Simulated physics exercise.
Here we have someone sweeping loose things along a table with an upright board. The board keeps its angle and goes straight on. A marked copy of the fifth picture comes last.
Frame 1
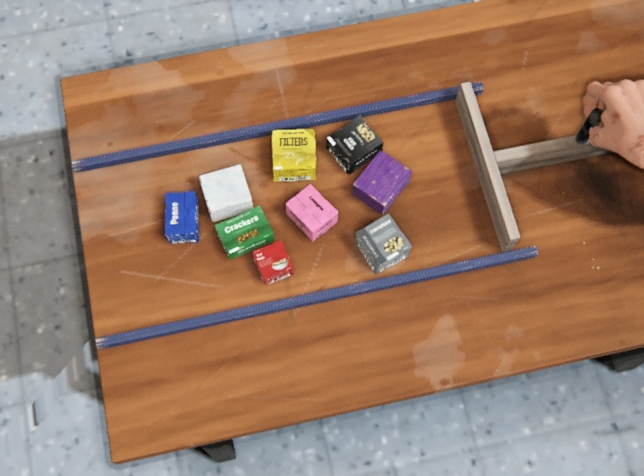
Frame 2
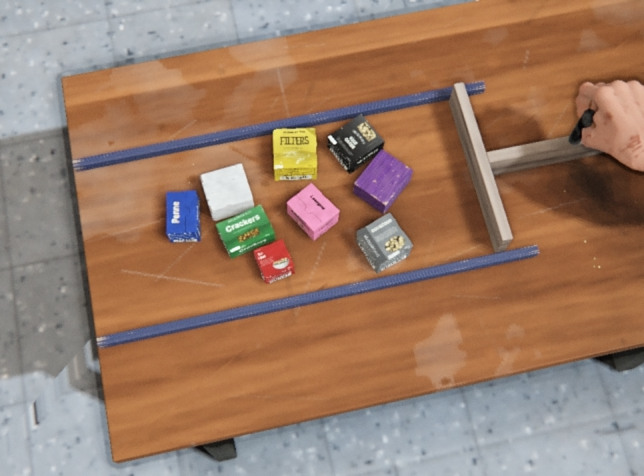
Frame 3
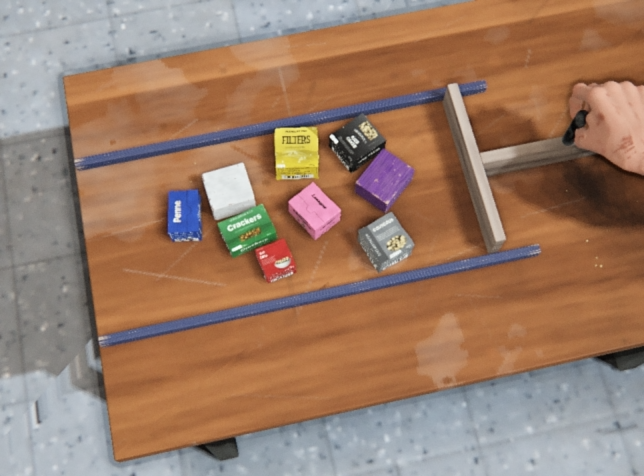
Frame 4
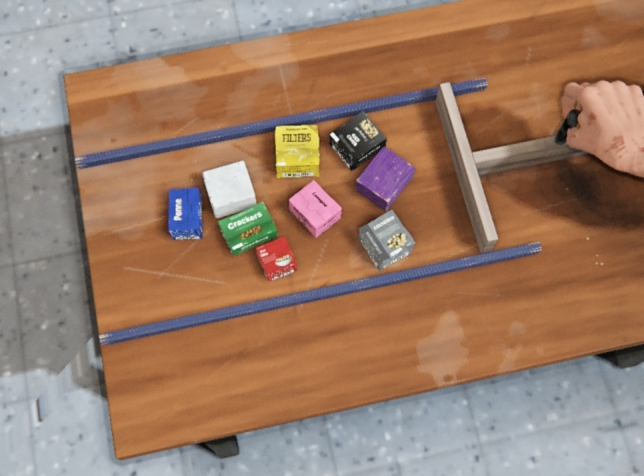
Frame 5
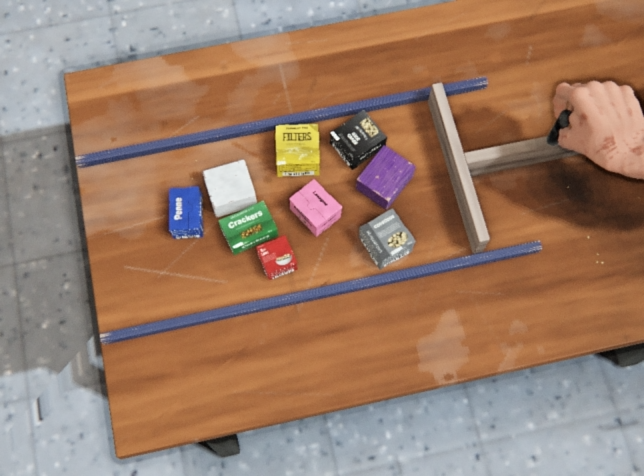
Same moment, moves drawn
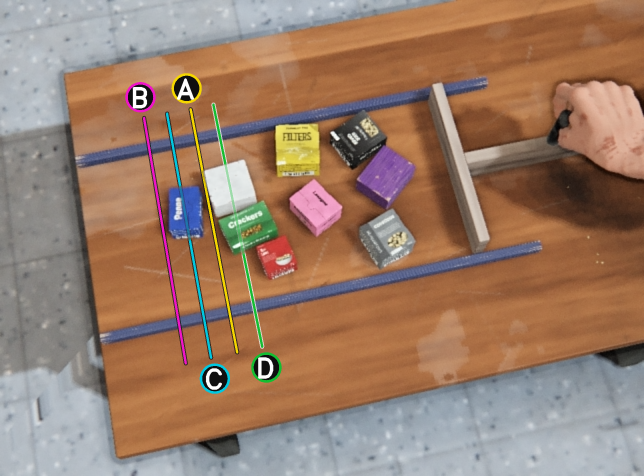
A hand slides an upright board slightly left across a table toward small colourful packets.
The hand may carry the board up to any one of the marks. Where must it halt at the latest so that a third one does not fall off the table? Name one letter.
Line C.
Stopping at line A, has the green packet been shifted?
Yes.
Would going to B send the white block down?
Yes.
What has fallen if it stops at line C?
The blue packet.
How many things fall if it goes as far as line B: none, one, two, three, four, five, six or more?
Three.
On the copy, A at (213, 224); B at (164, 234); C at (188, 230); D at (237, 220).
On C. First, board (364, 179); black packet (321, 140); yellow box (280, 152).
Then, board (265, 199); blue packet (142, 239); green packet (171, 270).
Finally, board (188, 214); blue packet over the edge; green packet (105, 292); one fallen.
By contrast, A is within the limit but short; B drops three; D is within the limit but short.
